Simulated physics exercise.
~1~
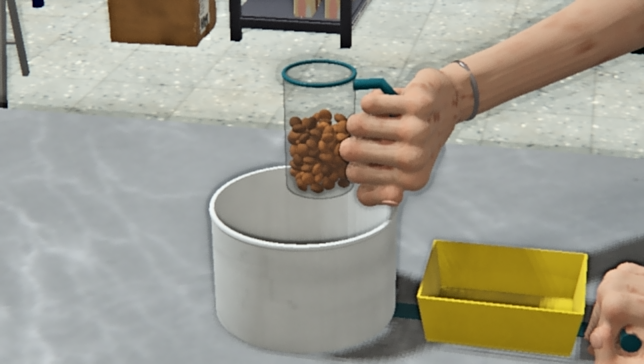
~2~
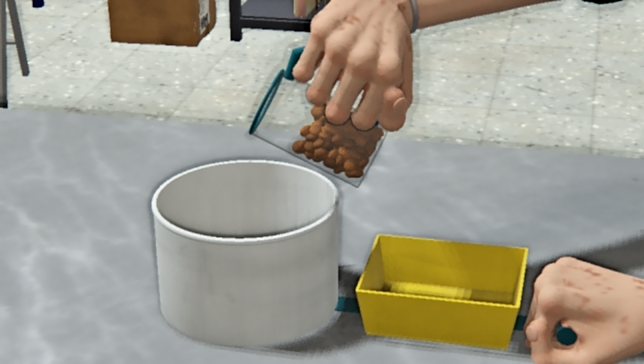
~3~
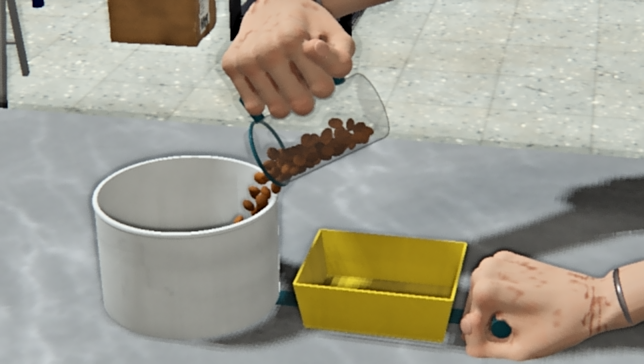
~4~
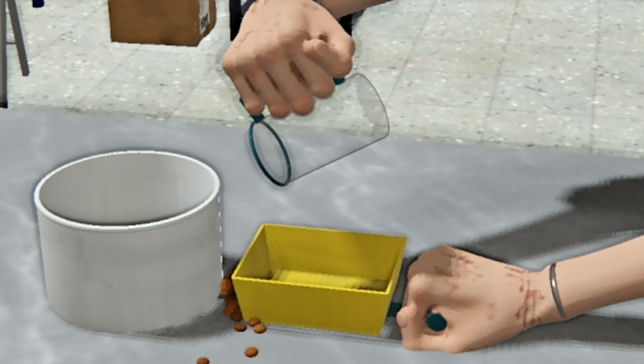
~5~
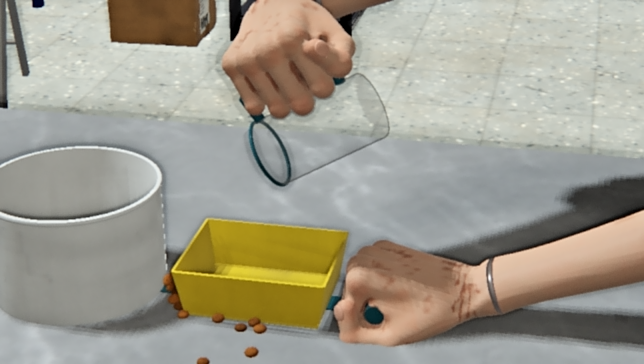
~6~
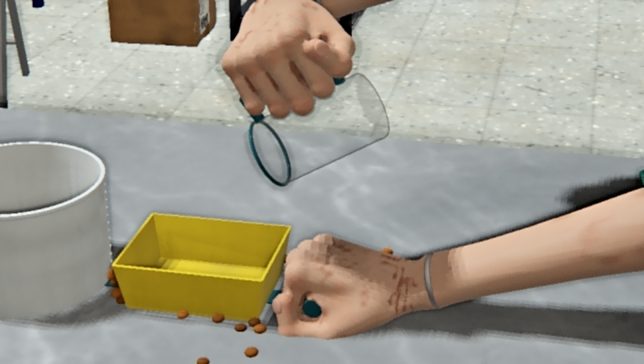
A clear cup with a teal rim, full of brown kibble, is held by a hand above a grey table, seen from slightly above in a room with a pale tiled floor. Below it stand a round white pot and, joined to its right side, a yellow tin gripped by another hand. The lower hand slides both dishes steadily left while the cup tips over. Kibble spills from the rim into the white pot, but the pot moves on and other bits land on the table. The cup hangs tilted and empty, with stray kibble scattered around the yellow tin.
